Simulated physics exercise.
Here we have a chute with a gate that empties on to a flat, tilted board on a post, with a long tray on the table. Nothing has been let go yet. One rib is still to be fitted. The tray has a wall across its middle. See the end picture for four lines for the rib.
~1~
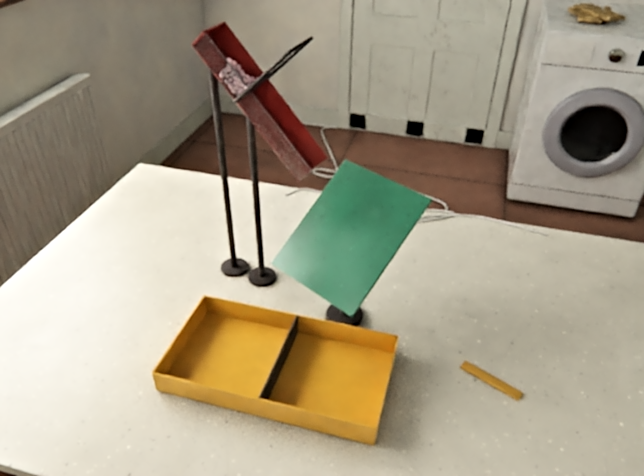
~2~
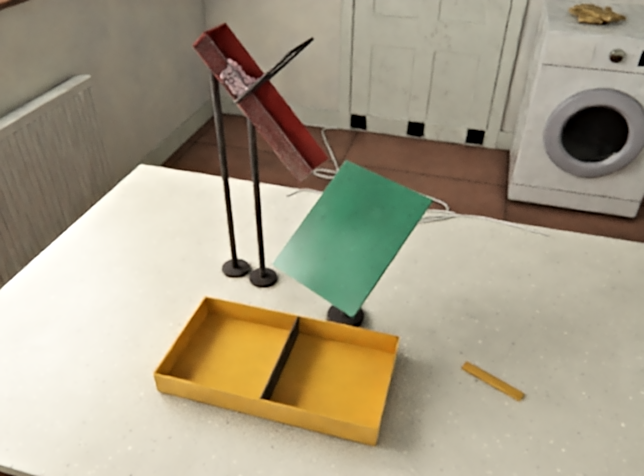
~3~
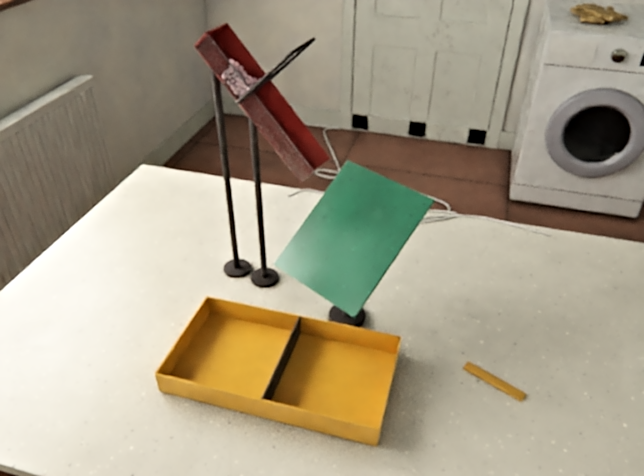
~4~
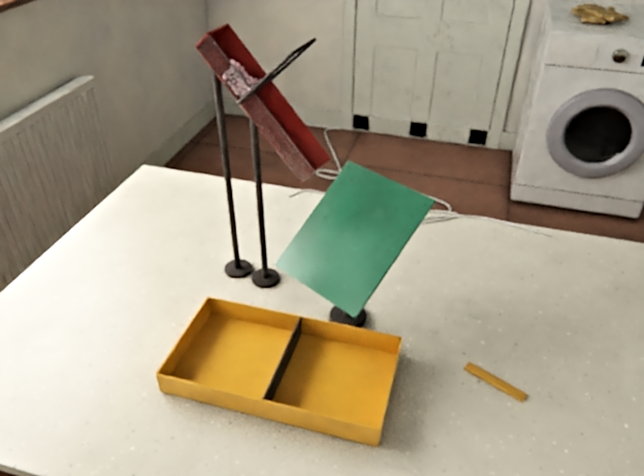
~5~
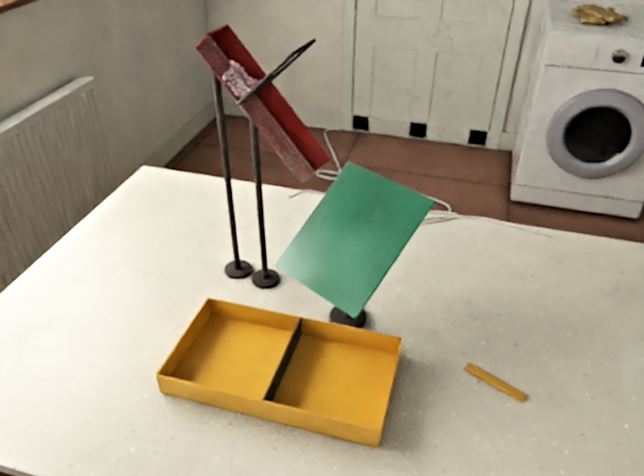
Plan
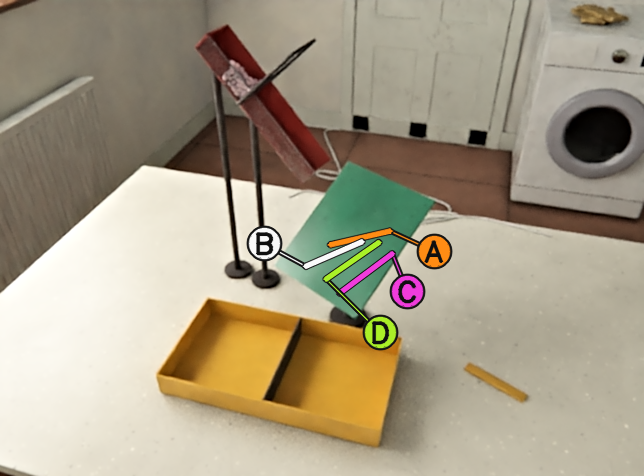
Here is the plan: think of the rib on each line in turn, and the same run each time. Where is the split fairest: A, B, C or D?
Use line C.
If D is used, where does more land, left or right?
Left.
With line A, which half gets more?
Left.
On the marked copy, line A from (390, 231) to (330, 244); line B from (362, 241) to (305, 266); line C from (392, 253) to (339, 293); line D from (378, 242) to (326, 279).
If A is chosen, of what is caught, the bulk in the left half, close to a quarter in the right.
If B is chosen, of what is caught, the bulk in the left half, a small share in the right.
If C is chosen, of what is caught, close to a third in the left half, close to two thirds in the right.
If D is chosen, of what is caught, the bulk in the left half, a small share in the right.
